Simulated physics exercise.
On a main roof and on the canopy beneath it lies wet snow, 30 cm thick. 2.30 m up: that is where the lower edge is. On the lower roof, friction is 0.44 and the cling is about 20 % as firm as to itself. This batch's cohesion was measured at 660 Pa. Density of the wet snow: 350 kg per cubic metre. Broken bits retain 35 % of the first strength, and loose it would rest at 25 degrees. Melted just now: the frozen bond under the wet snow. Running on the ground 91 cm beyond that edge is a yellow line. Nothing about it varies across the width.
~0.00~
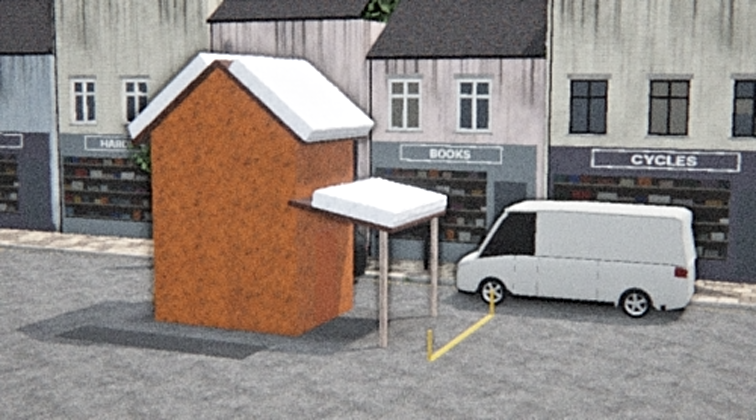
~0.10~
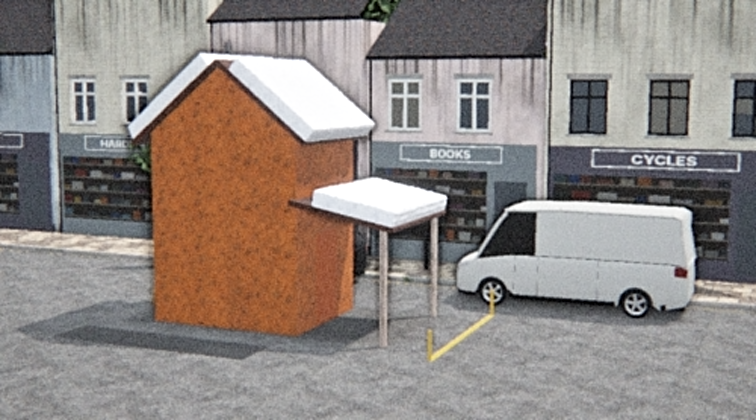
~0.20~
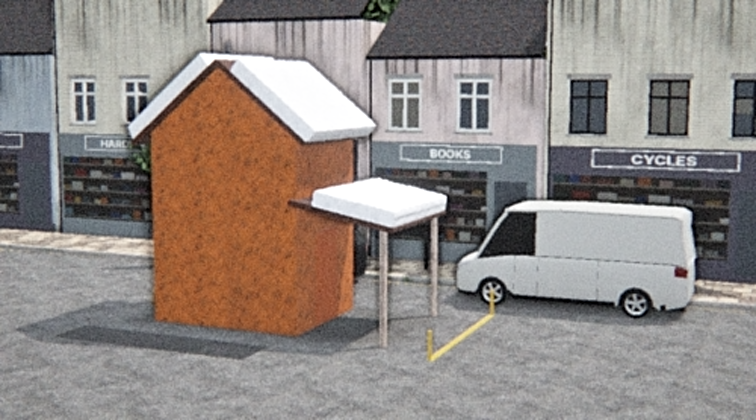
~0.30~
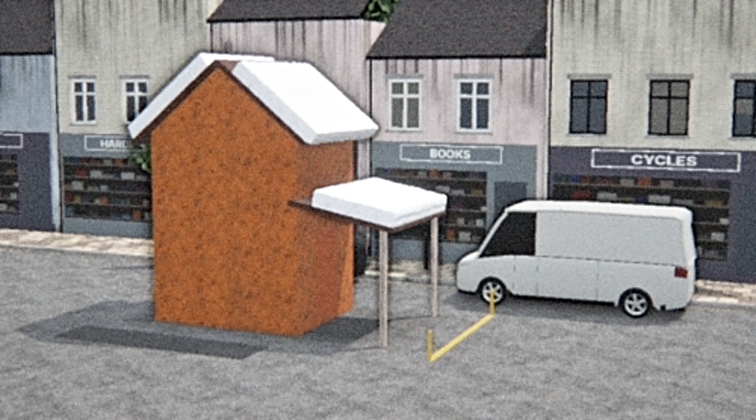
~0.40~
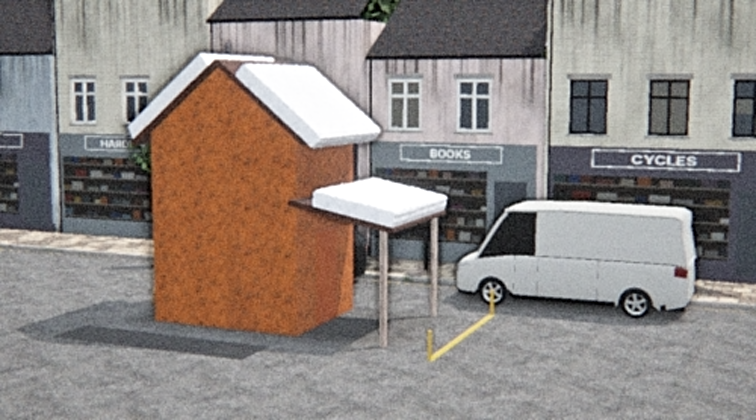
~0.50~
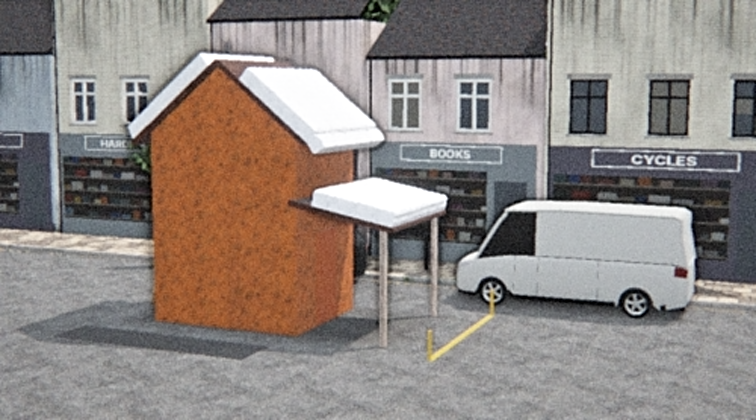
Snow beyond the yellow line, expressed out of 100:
About 20 out of 100.
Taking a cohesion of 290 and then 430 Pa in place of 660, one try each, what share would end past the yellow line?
Respectively, close to 40 % and close to 35 %.
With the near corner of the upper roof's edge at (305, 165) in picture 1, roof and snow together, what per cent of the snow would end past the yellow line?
Share past the line: About 1 %.
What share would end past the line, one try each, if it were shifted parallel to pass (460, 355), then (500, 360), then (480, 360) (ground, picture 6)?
I'd guess near 12 %, then near 2 %, and near 6 % on the last try.
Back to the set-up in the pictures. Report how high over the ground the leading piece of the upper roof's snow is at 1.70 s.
Somewhere around 2.6 metres, I'd say.
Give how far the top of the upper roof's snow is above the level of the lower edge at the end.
Looks like around 0.7 m above that edge.
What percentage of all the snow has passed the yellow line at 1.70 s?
0 %.
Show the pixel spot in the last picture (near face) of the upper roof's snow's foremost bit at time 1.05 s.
You'll find it somewhere near (356, 197) on the near face.
After 1.05 s, none is below the lower edge and 0 % is past the line.
After 1.70 s, none is below the lower edge and 0 % is past the line.
After 2.35 s, 38 % is below the lower edge and 13 % is past the line.
After 3.00 s, 41 % is below the lower edge and 20 % is past the line.
After 4.20 s, at the end, 43 % is below the lower edge and 20 % is past the line.
